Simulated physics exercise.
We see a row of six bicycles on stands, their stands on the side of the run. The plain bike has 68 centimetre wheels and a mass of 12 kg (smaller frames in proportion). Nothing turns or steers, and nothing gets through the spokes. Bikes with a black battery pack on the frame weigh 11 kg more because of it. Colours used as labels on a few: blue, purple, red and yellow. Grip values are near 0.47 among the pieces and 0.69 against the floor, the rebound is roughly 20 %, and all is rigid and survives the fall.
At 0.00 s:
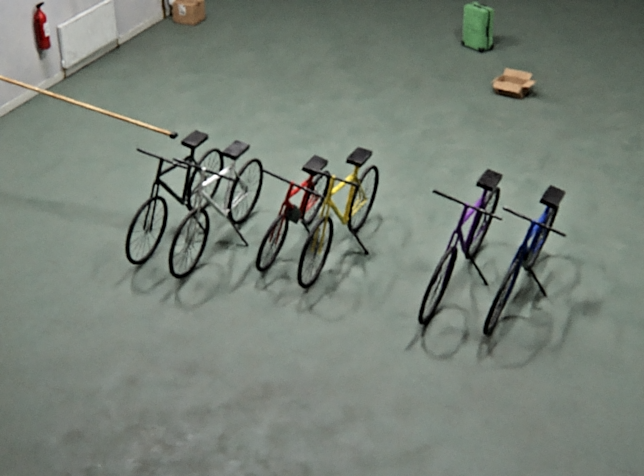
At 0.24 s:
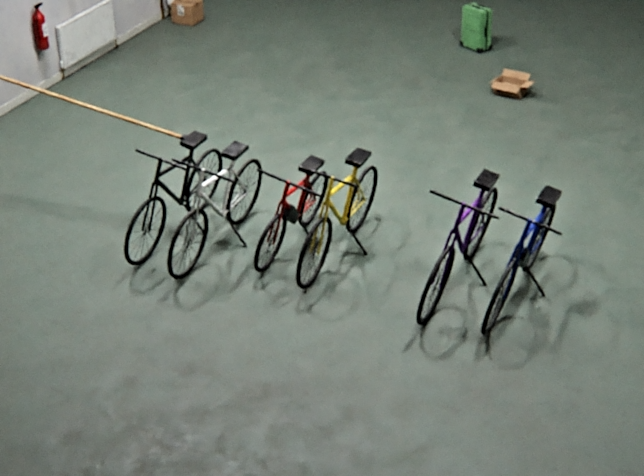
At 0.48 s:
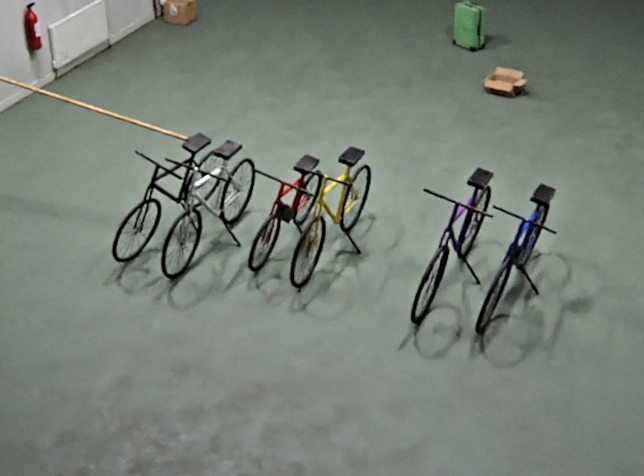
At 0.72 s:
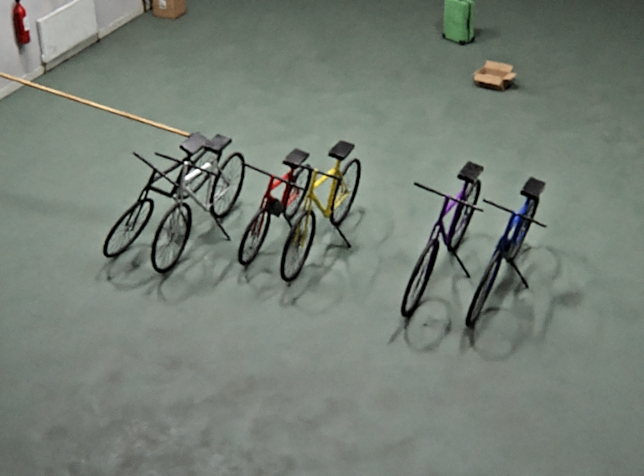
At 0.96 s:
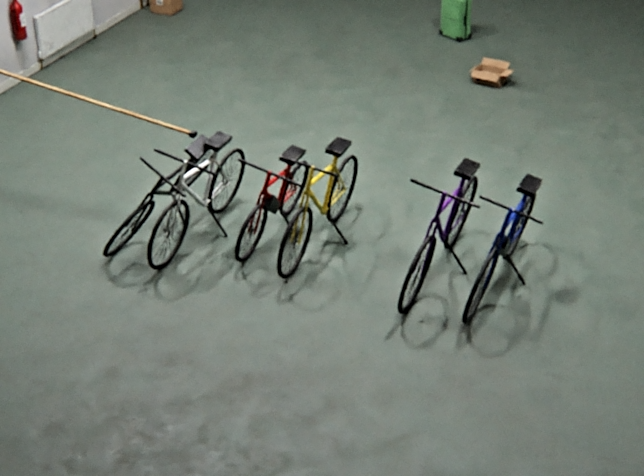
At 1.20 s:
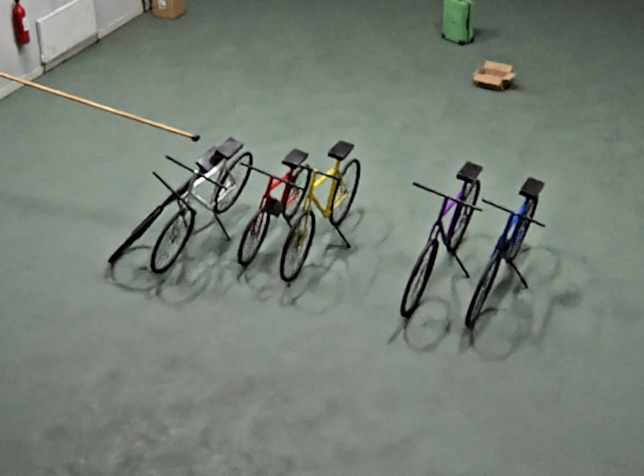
On a dull green floor in a bare room, six bicycles stand in a row as a long wooden pole reaches in from the left. Its tip pushes the seat of the black bicycle at the left end, which leans over to the right against the silver one, while the others stay upright.
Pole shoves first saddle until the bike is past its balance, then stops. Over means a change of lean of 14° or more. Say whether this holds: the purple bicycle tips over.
It does not hold.
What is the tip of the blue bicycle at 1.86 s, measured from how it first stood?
Tilt: Approx. 0°.
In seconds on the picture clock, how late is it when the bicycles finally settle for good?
Settling time: Near 3.0 s.
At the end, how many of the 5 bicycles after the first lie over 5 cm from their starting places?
Shifted count - 3.
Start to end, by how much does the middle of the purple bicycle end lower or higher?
Roughly 0 centimetres lower.
By 1.50 s, 1 of the 5 other bicycles over; purple bicycle unmoved.
By 1.86 s, 2 of the 5 other bicycles over; purple bicycle unmoved; red bicycle tilted 16°.
By 2.22 s, 3 of the 5 other bicycles over; purple bicycle unmoved; red bicycle tilted 44°.
By 2.60 s, 3 of the 5 other bicycles over; purple bicycle unmoved; yellow bicycle lying flat.
When it is over (3.4 s), 3 of the 5 other bicycles over; purple bicycle unmoved; yellow bicycle lying flat; red bicycle tilted 63°. Two left standing. In pixels of the last frame, middles, purple bicycle near (448, 227), yellow bicycle near (379, 246).
